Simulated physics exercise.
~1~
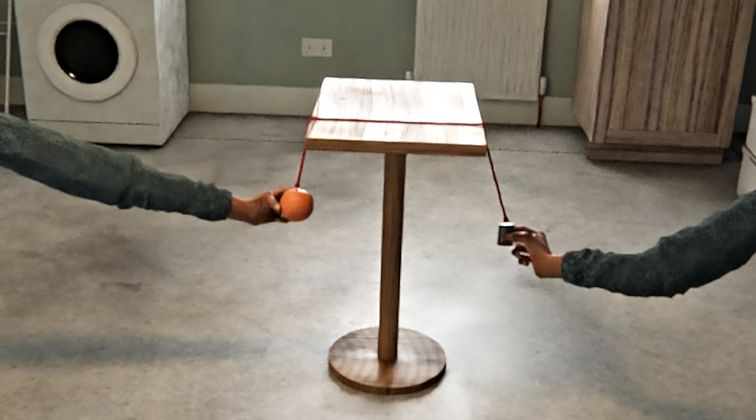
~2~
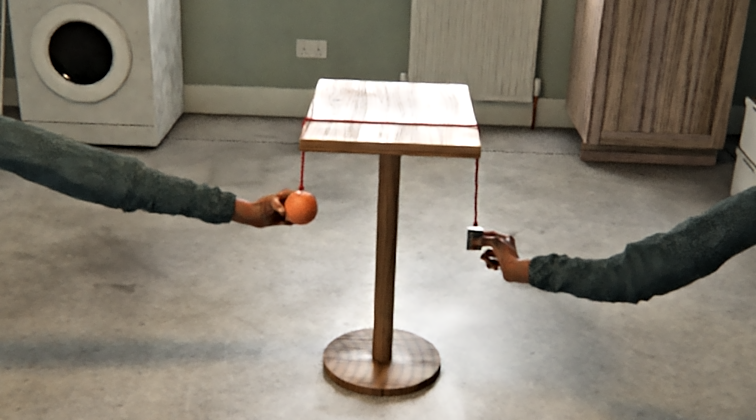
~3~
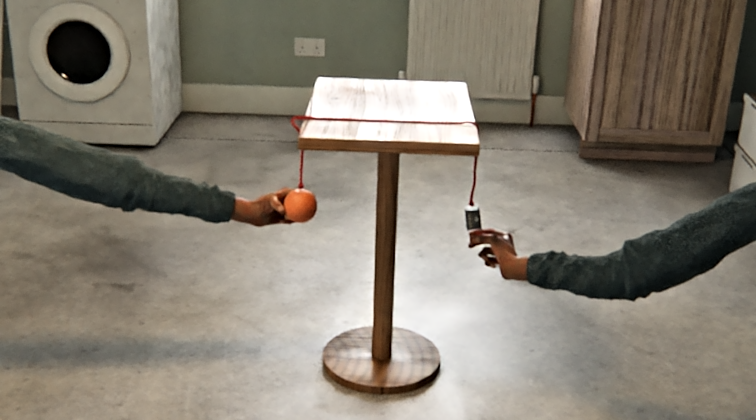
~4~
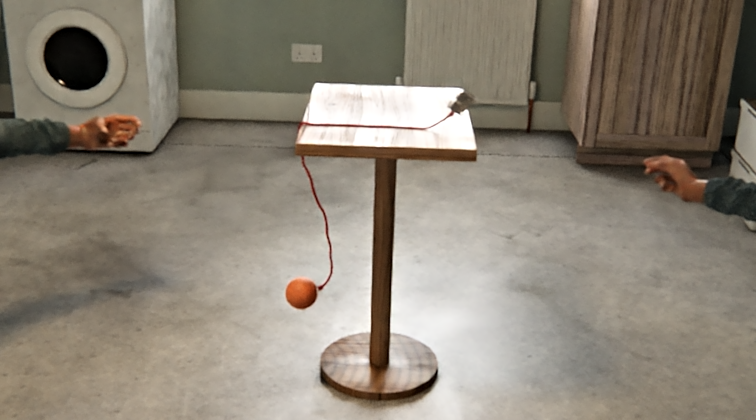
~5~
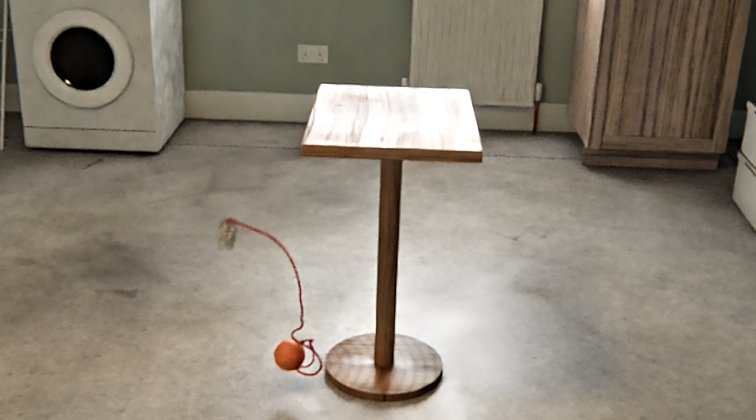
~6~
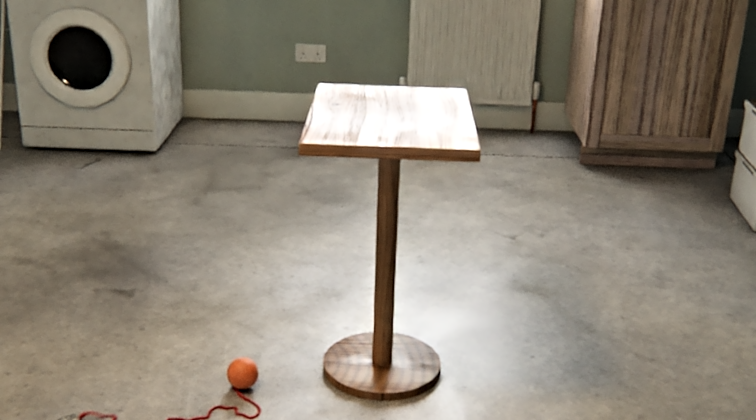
An orange and a small matchbox hang from opposite ends of a red string laid loosely across a wooden side table, each held by a hand. The hand on the right shifts the matchbox inward until its side of the string hangs straight down. Both hands then let go and draw back, and the orange drops on the left, pulling the matchbox up onto the tabletop. The string slides off leftwards, and the matchbox swings down after the orange. The orange ends up resting on the floor left of the table, with the string trailing away to the left.
